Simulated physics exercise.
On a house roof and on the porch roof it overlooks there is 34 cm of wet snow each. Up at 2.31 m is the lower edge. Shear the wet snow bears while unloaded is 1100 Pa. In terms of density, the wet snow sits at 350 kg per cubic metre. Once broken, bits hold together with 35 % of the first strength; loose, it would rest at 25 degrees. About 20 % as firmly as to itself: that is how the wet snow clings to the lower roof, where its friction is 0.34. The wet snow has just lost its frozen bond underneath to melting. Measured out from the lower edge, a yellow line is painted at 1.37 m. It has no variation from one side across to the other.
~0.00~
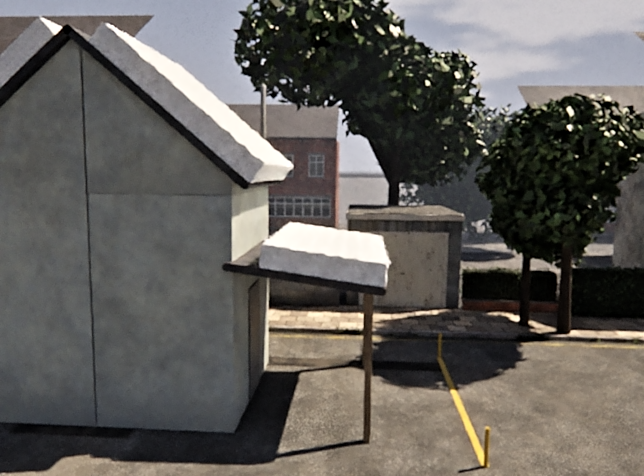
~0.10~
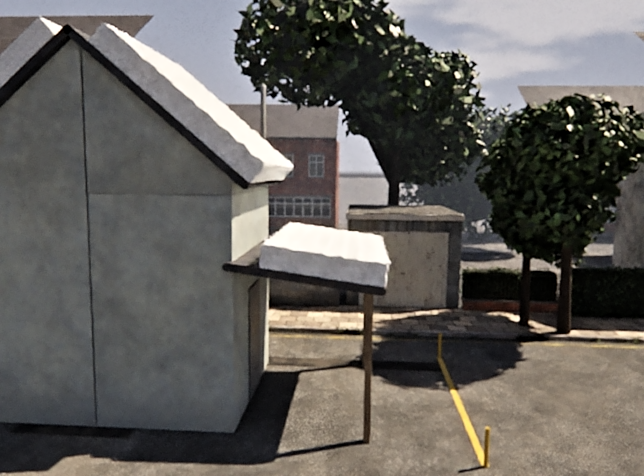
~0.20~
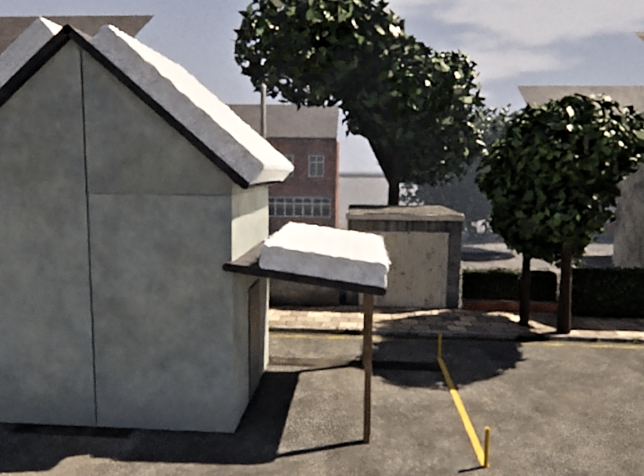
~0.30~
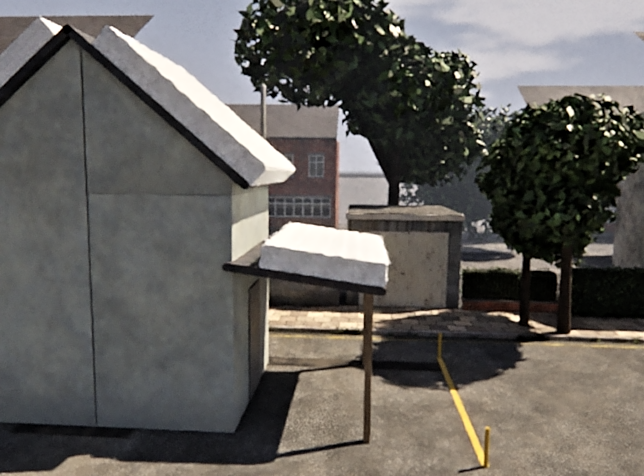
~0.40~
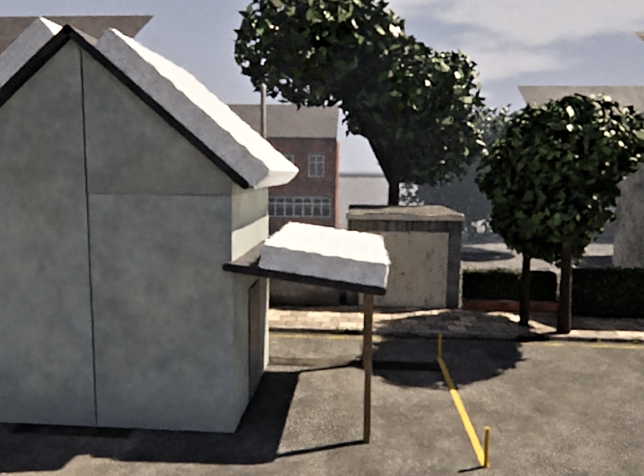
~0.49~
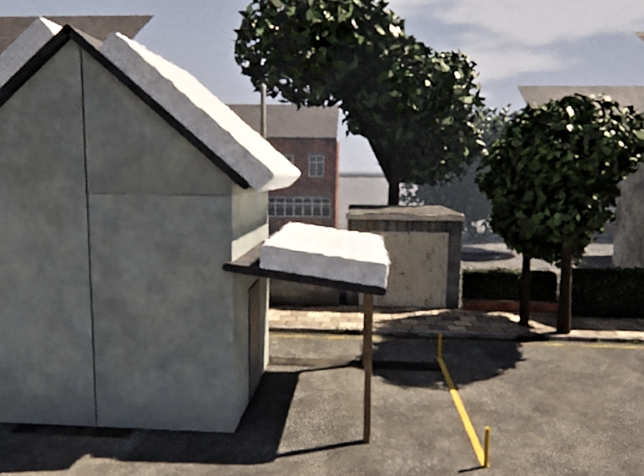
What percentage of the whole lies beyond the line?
About 3 %.
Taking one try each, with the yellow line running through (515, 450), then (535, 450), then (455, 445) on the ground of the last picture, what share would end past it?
First try 0 per cent, second 0 per cent, third 6 per cent.
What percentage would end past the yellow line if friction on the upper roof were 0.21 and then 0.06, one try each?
25 %, then 35 %.
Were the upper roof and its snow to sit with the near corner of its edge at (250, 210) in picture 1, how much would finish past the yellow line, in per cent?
Then about 0 %.
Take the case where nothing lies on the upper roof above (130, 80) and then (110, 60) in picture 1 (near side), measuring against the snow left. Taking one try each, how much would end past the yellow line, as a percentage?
It would be around 0 percent and then around 0 percent.
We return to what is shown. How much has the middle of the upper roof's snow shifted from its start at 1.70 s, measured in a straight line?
I'd put it near 2.2 m.
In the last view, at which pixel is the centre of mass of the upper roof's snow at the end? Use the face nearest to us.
I'd put it at around pixel (325, 271).
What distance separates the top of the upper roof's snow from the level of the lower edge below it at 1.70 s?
It sits some 2.0 m above the lower edge at that time.
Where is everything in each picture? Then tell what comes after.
The first picture shows front end of the wet snow at (250, 166).
The second picture shows front end of the wet snow at (251, 167), its middle shifted 8 mm.
The third picture shows front end of the wet snow at (252, 168), its middle shifted 2.9 cm.
The fourth picture shows front end of the wet snow at (254, 169), its middle shifted 6.6 cm, 2 % of it past the upper edge, in one piece.
The fifth picture shows front end of the wet snow at (257, 172), its middle shifted 12 cm, 4 % of it past the upper edge, in one piece.
The sixth picture shows front end of the wet snow at (261, 176), its middle shifted 19 cm, 7 % of it past the upper edge, in one piece.
By 1.04 s, none is below the lower edge and 0 % is past the line.
By 1.70 s, none is below the lower edge and 0 % is past the line.
By 2.35 s, none is below the lower edge and 0 % is past the line.
By 3.00 s, 20 % is below the lower edge and 0 % is past the line.
By 3.90 s, at the end, 20 % is below the lower edge and 3 % is past the line.
